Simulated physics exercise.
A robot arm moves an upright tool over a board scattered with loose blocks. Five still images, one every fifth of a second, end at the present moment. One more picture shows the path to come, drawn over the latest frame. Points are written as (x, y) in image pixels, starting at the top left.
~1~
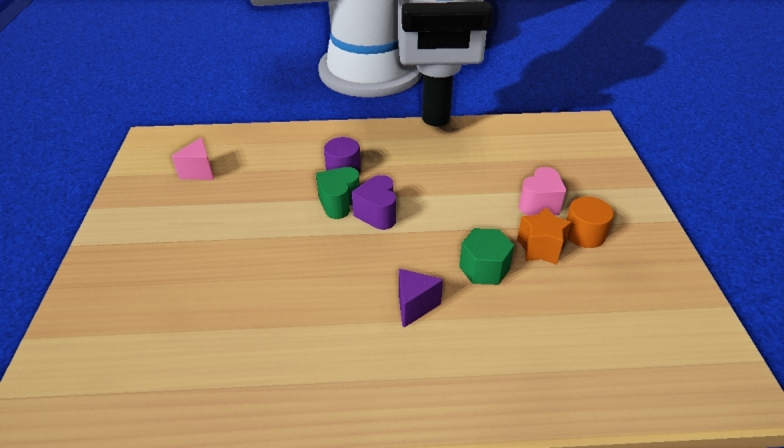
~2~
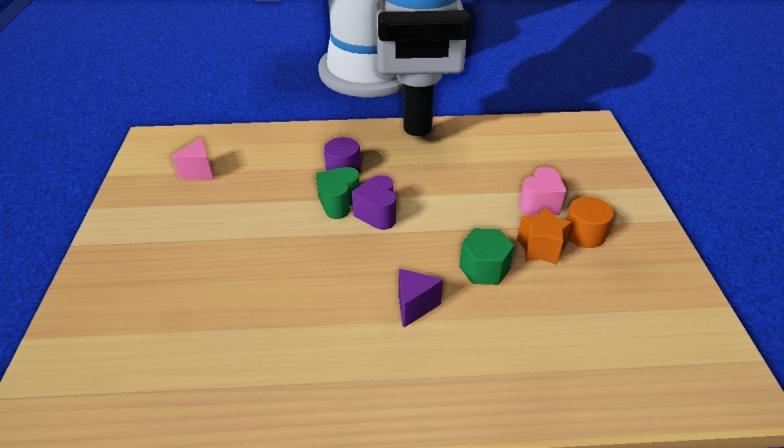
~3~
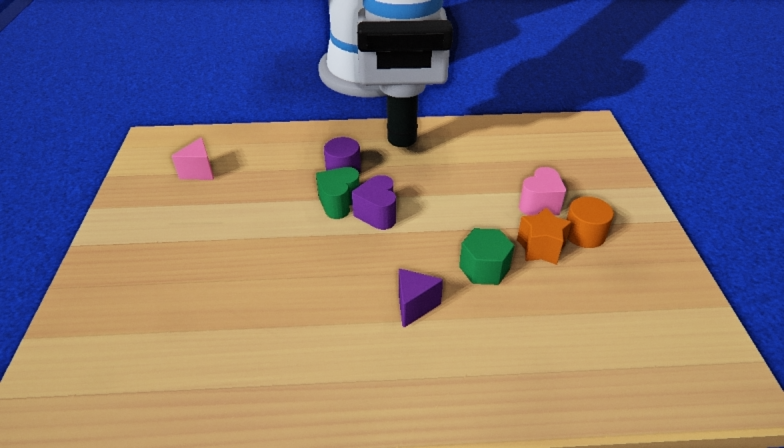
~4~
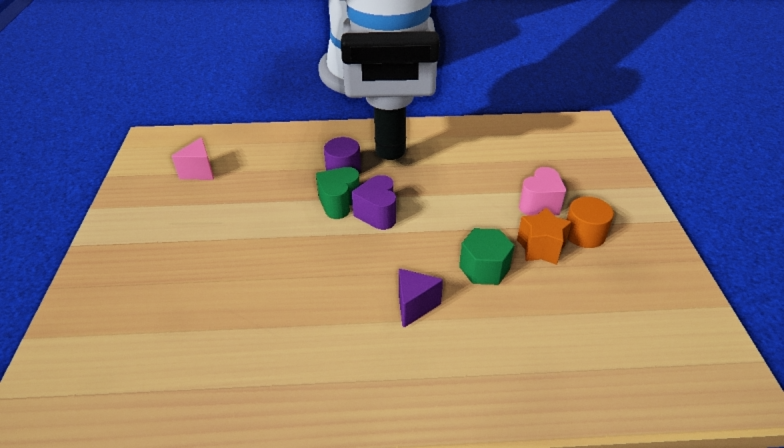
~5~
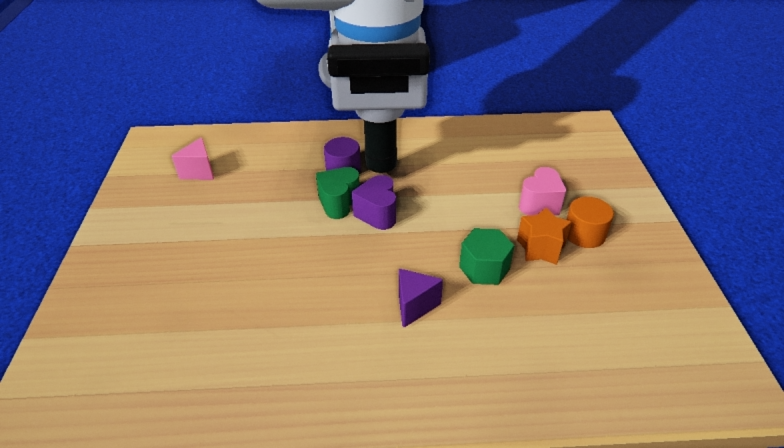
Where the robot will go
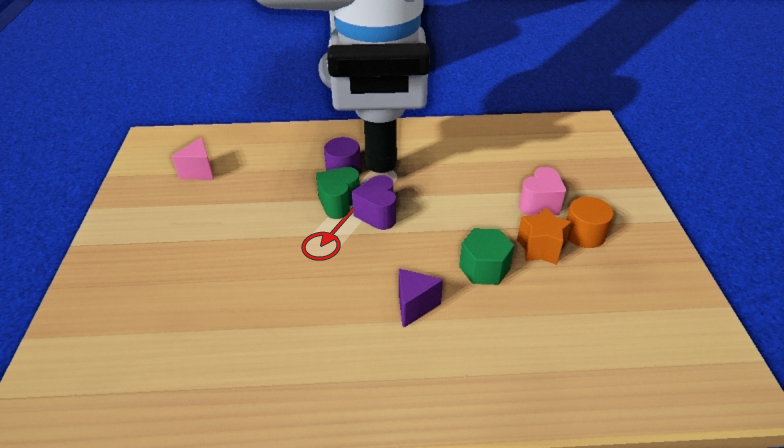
Robot arm moving its upright black tool left and forward over a wooden board toward purple and green blocks, which stay still.
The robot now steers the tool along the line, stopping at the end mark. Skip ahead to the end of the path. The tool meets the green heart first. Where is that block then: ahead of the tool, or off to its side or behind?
It slips out to the side or back.
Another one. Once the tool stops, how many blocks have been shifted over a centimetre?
I predict two.
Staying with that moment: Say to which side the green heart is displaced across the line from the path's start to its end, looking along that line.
Seen from start to end, it moves right.
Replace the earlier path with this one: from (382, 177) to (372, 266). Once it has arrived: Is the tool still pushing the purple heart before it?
In short: Yes.
The line goes from (382, 177) to (321, 246).
On the path given first. One third of the way, tool at (362, 186); green heart at (324, 187), turned 15° clockwise; purple heart at (378, 195).
Two thirds of the way, tool at (342, 209); green heart at (299, 197), turned 65° clockwise; purple heart at (380, 199).
At the end, tool at (319, 233); green heart at (289, 204), turned 110° clockwise; purple circle unmoved; purple heart at (380, 199).
